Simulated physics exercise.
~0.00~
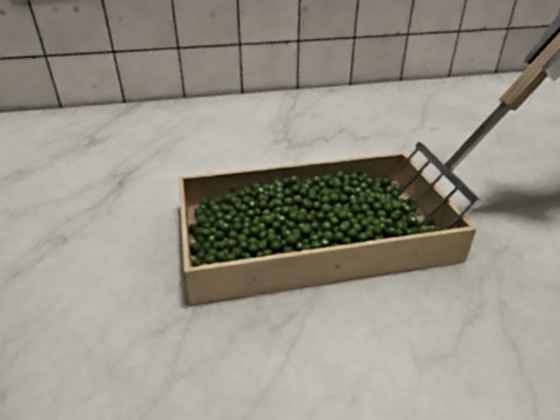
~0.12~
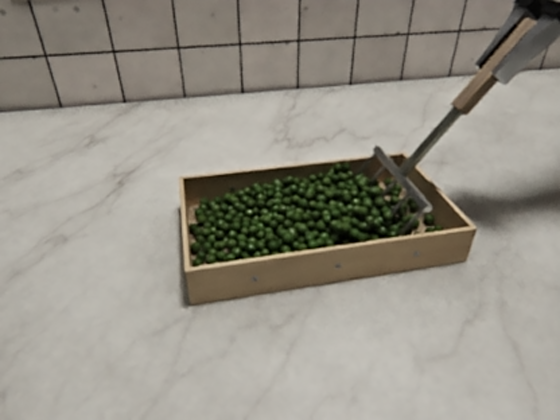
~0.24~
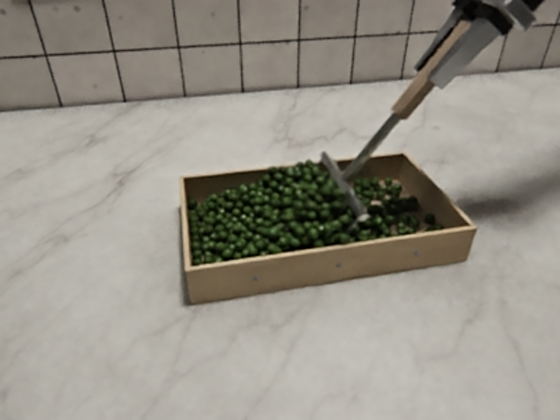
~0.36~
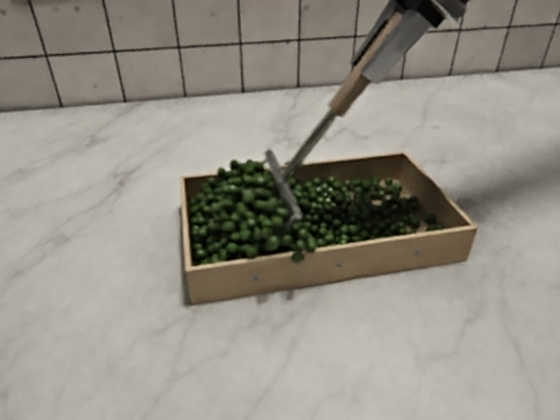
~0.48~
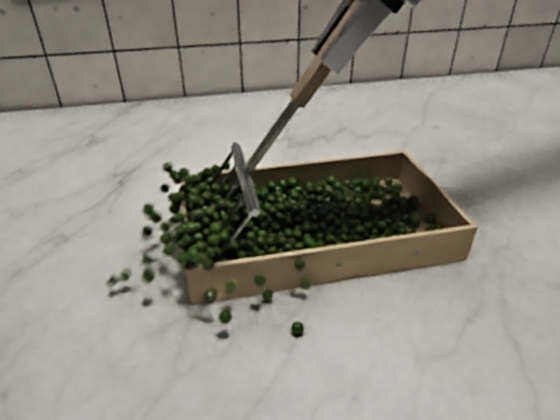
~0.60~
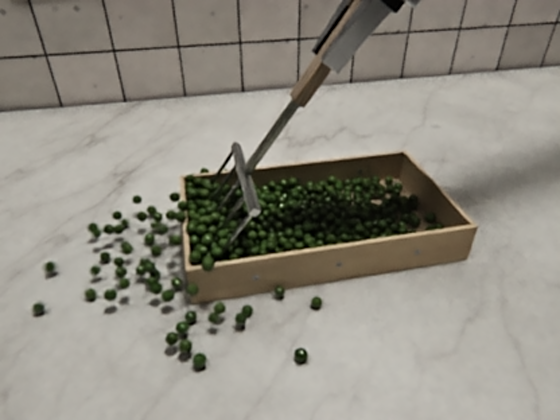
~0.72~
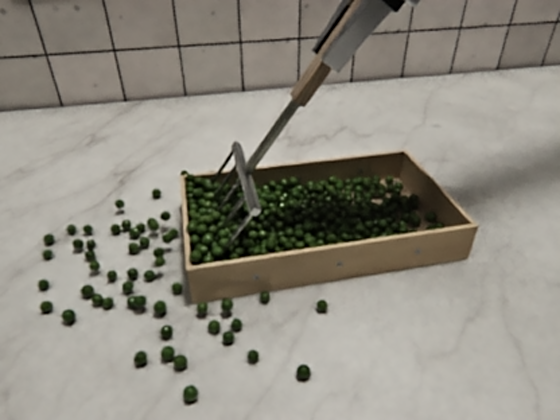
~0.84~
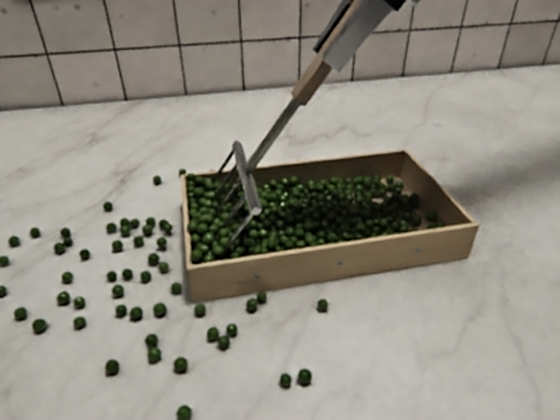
Green beads spilling over a wooden tray's left end as a robot-held comb rakes leftward, then stops, leaving strays scattered across marble.
